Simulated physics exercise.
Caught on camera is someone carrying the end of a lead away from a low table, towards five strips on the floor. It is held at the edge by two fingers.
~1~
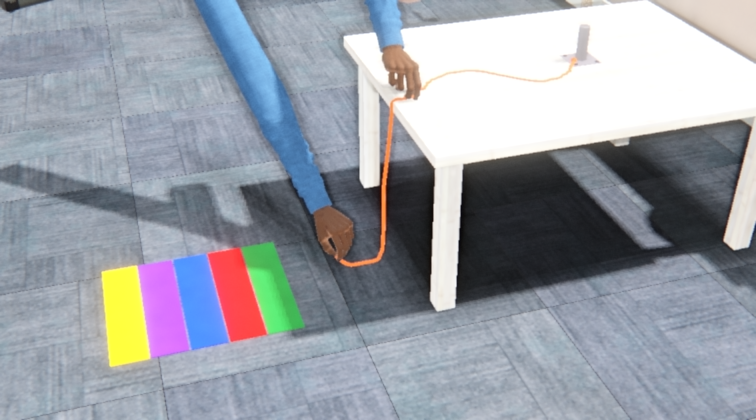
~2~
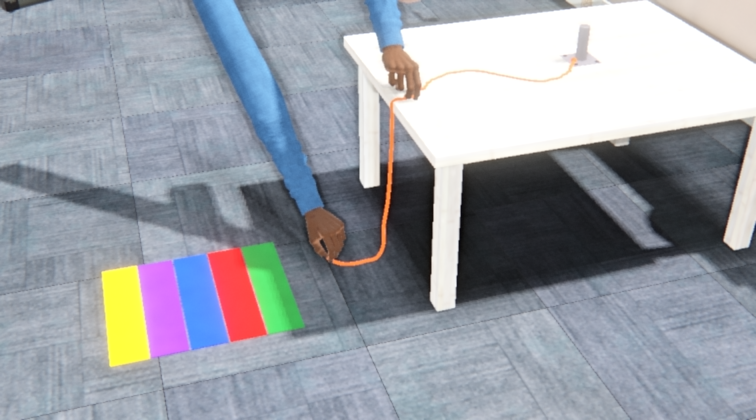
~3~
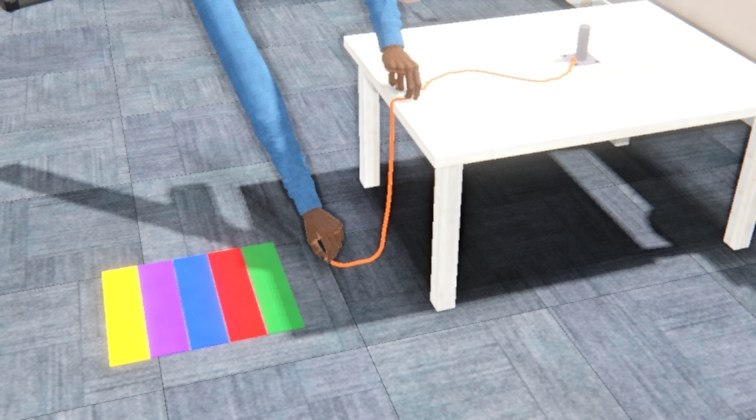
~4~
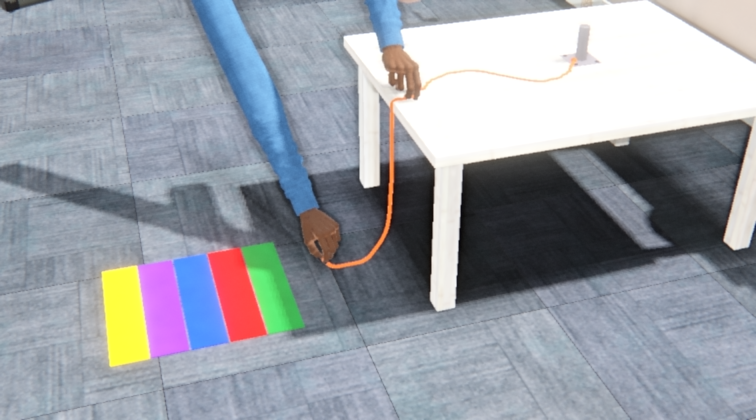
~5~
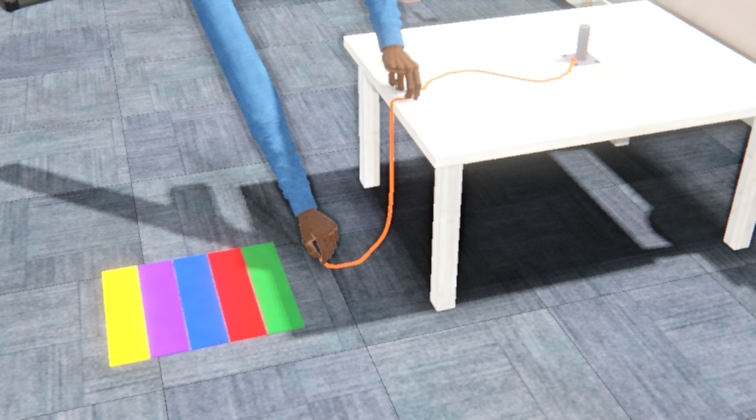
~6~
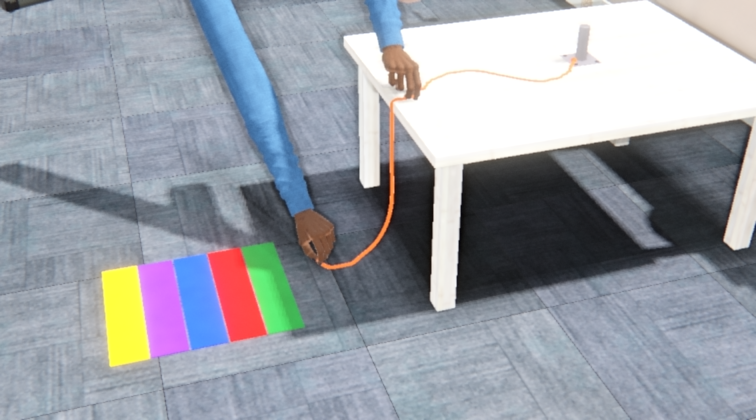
A hand draws an orange cord slightly left from a white table near coloured floor strips.
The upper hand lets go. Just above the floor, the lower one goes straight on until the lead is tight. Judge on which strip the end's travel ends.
Its travel ends on the purple strip.
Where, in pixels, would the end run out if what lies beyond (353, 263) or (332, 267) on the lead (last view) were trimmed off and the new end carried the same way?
Taking them in turn, near (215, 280) and near (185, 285).
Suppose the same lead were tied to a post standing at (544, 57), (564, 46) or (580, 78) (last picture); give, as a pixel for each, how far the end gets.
Try by try: (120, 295), (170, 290) and (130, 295).
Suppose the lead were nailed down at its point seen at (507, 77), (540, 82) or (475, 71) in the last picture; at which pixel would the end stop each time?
In order of the tries: About (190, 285), about (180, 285), about (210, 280).
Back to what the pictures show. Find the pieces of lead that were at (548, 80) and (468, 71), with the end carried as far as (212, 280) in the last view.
Roughly (515, 69) for one and roughly (442, 83) for the other.
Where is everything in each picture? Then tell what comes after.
End (337, 257); green (281, 313); red (244, 321); blue (206, 328); purple (167, 336); yellow (128, 344), in the first frame.
End (328, 259); lead through (567, 72) (503, 76) (435, 79) (392, 109) (390, 180) (383, 244), in the second frame.
End (326, 259), in the third frame.
End (323, 259); lead through (567, 72) (503, 76) (435, 79) (392, 109) (391, 179) (379, 244), in the fourth frame.
End (321, 260), in the fifth frame.
End (318, 260); lead through (567, 72) (503, 76) (435, 79) (392, 109) (392, 179) (374, 244), in the sixth frame.
Soon after, end near (212, 280); over blue.
Then, end near (178, 286); over purple.
At full stretch, end near (159, 290); over purple. It halts on the purple strip.
